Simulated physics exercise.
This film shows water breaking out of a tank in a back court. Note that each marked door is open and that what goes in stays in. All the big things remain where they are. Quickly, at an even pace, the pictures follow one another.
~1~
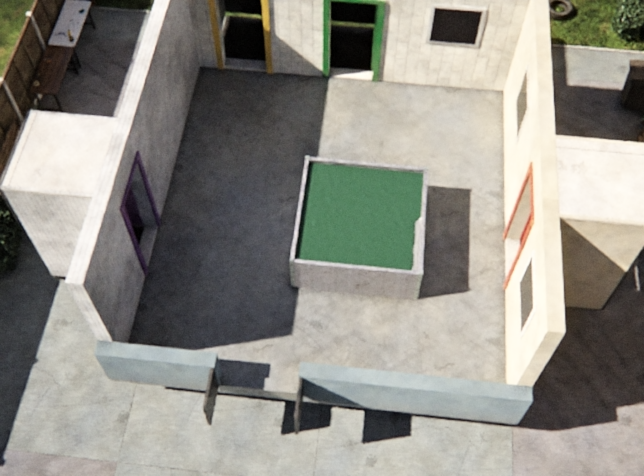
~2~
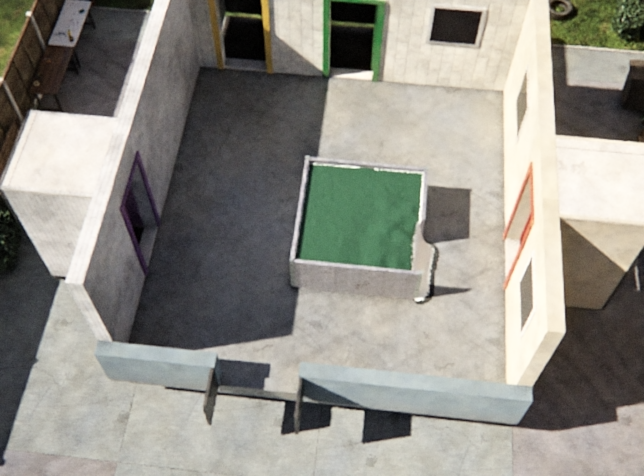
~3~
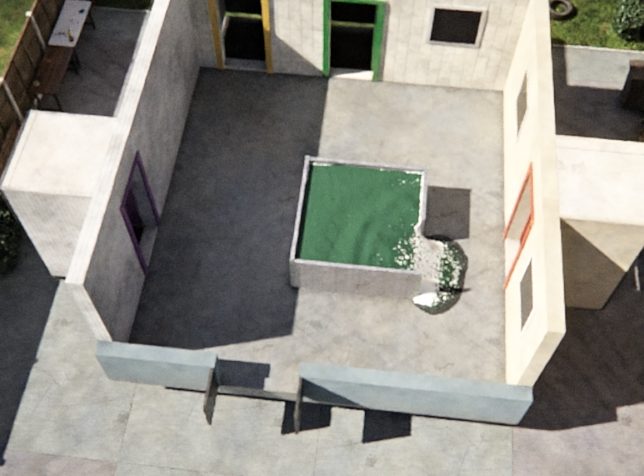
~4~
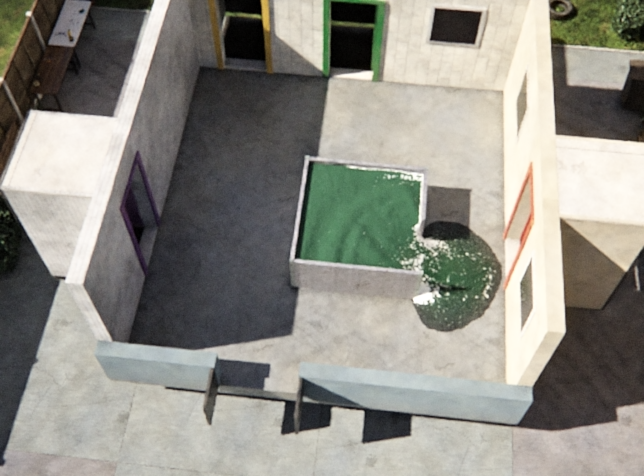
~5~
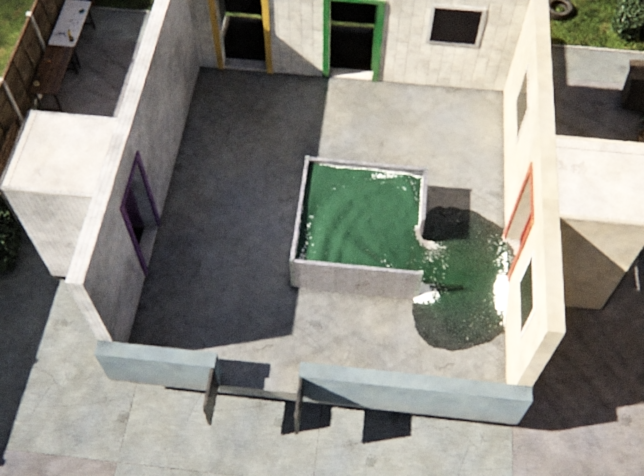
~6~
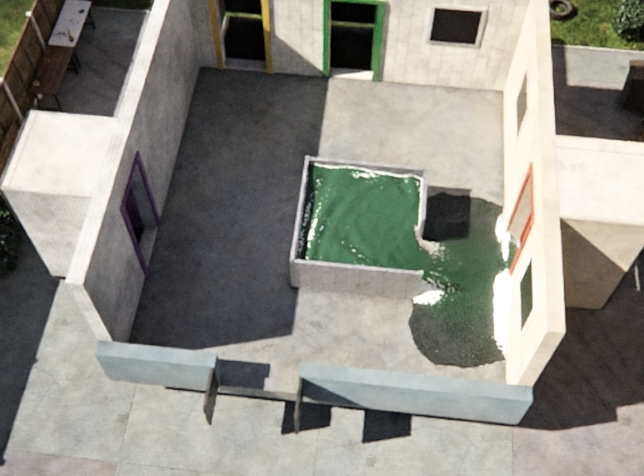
Green water in a square tank bursting through its right side and spreading across the grey floor of a walled court.
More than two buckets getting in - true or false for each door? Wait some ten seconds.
Yellow door: False; green door: False; purple door: True; red door: True.
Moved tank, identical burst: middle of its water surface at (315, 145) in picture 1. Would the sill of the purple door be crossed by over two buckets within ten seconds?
As far as I can tell, purple gets swamped.
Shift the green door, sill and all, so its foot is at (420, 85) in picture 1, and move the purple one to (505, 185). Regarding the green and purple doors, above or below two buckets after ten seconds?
The green door gets past the limit, and the purple door comes up short too.
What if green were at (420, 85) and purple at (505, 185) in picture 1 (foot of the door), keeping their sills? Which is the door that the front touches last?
That is the yellow-painted one.
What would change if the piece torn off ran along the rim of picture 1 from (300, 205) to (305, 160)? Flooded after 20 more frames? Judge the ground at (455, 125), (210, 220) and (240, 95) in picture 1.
The first spot is spared, the second soaked and the third soaked.
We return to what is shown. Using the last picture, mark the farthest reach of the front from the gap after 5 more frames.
Front's tip: Near (498, 136).
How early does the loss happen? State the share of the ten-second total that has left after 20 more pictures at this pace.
Around 55 % of the total, roughly.
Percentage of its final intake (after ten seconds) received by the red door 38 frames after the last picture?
Around 95 percent.
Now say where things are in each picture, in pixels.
Still water in the tank at (361, 216), in the first frame.
Water pours out at (416, 263) and has run to (418, 301), in the second frame.
The front is at (458, 251), out from the gap at (416, 264), in the third frame.
The front is at (496, 266), out from the gap at (416, 264), in the fourth frame.
The front is at (517, 269), out from the gap at (416, 264), in the fifth frame.
The front is at (503, 355), out from the gap at (416, 264), in the sixth frame.
A moment on, water covers 15 % of the floor; the yellow door not reached, the green door not reached, the purple door not reached, the red door far over two buckets in.
Next, water covers 25 % of the floor; the yellow door not reached, the green door not reached, the purple door not reached, the red door far over two buckets in.
Then, water covers 55 % of the floor; the yellow door not reached, the green door not reached, the purple door not reached, the red door far over two buckets in.
Later, water covers 75 % of the floor; the yellow door wet at the sill, nothing in, the green door wet at the sill, nothing in, the purple door over two buckets in, the red door far over two buckets in.
In the end, water covers 95 % of the floor; the yellow door under two buckets in, the green door under two buckets in, the purple door far over two buckets in, the red door far over two buckets in.
